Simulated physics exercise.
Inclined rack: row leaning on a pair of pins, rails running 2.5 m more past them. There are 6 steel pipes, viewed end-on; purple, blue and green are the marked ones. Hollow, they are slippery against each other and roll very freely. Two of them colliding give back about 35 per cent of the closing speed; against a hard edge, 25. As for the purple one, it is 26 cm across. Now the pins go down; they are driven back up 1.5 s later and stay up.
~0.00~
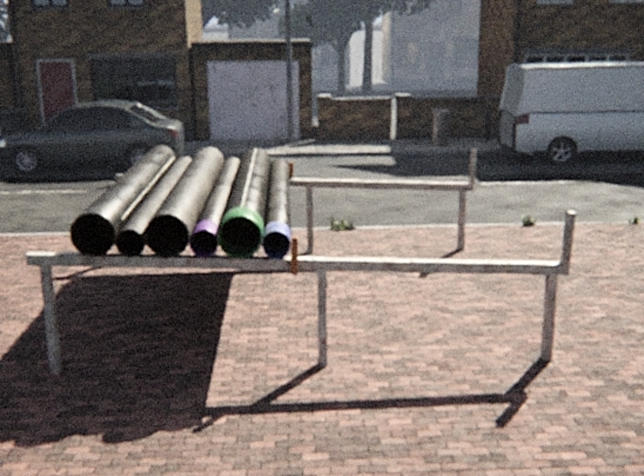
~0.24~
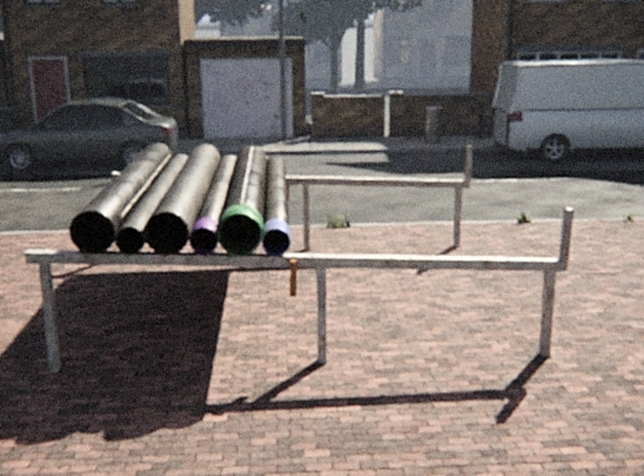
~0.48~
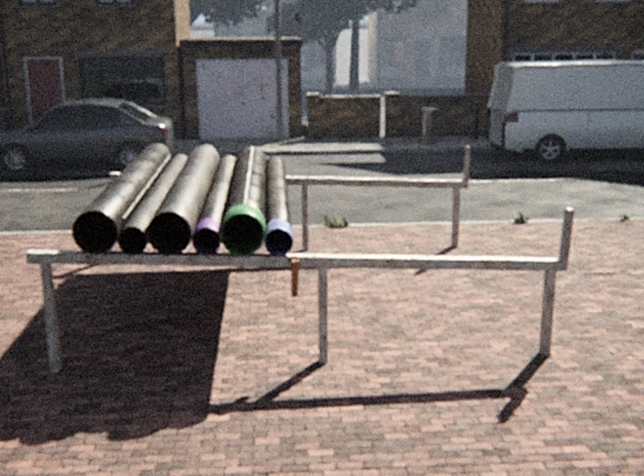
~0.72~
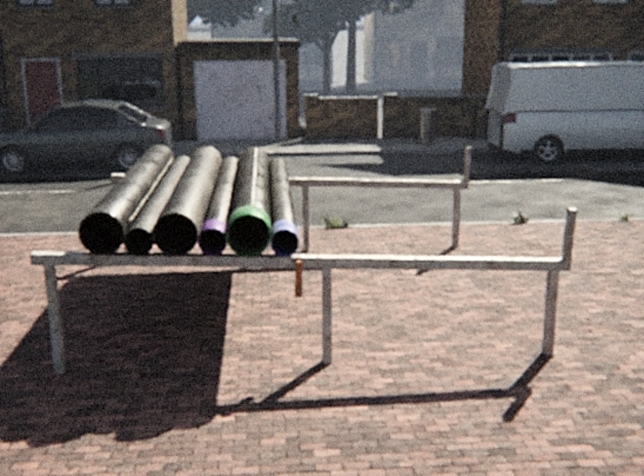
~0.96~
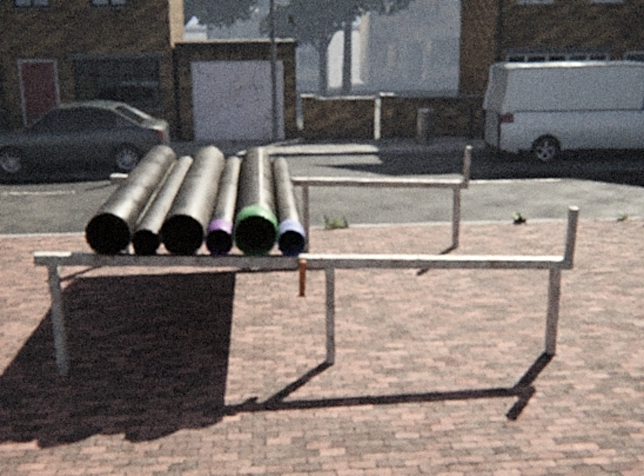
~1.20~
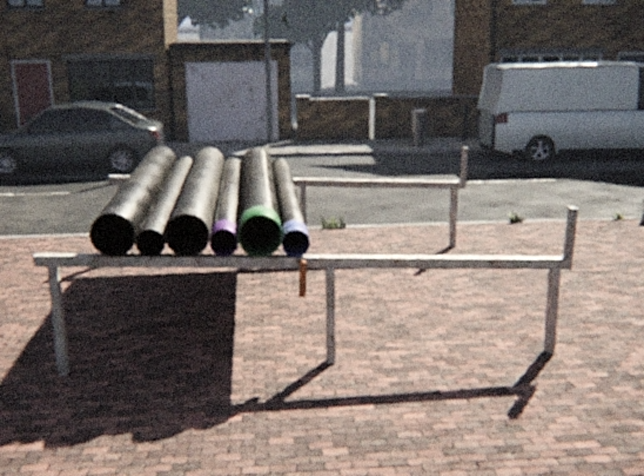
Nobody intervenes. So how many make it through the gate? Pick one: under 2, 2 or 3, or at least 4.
The count is under 2.
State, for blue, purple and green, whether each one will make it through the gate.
Blue escapes; purple is stopped; green is stopped.
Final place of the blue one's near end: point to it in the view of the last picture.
Roughly (555, 246).
Then, 1.4 s in, purple is on the rails, 70 cm above the pins, rolling right; blue is on the rails, 5 cm above the pins, rolling right; green is on the rails, 35 cm above the pins, rolling right; 0 through so far.
Then, 1.5 s in, purple is on the rails, 65 cm above the pins, rolling right; blue is on the rails, 5 cm above the pins, rolling right; green is on the rails, 35 cm above the pins, rolling right; 0 through so far.
Then, 1.6 s in, blue is on the rails, 5 cm below the pins, rolling right; still the same for purple and green; 1 through so far.
Then, 1.7 s in, purple is on the rails, 60 cm above the pins, rolling right; blue is in the air, 5 cm below the pins, rolling right; green is on the rails, 30 cm above the pins, rolling right; 1 through so far.
In the end (5.5 s), purple is on the rails, 55 cm above the pins; blue is on the rails, 235 cm below the pins; green is on the rails, 25 cm above the pins; 1 through so far.
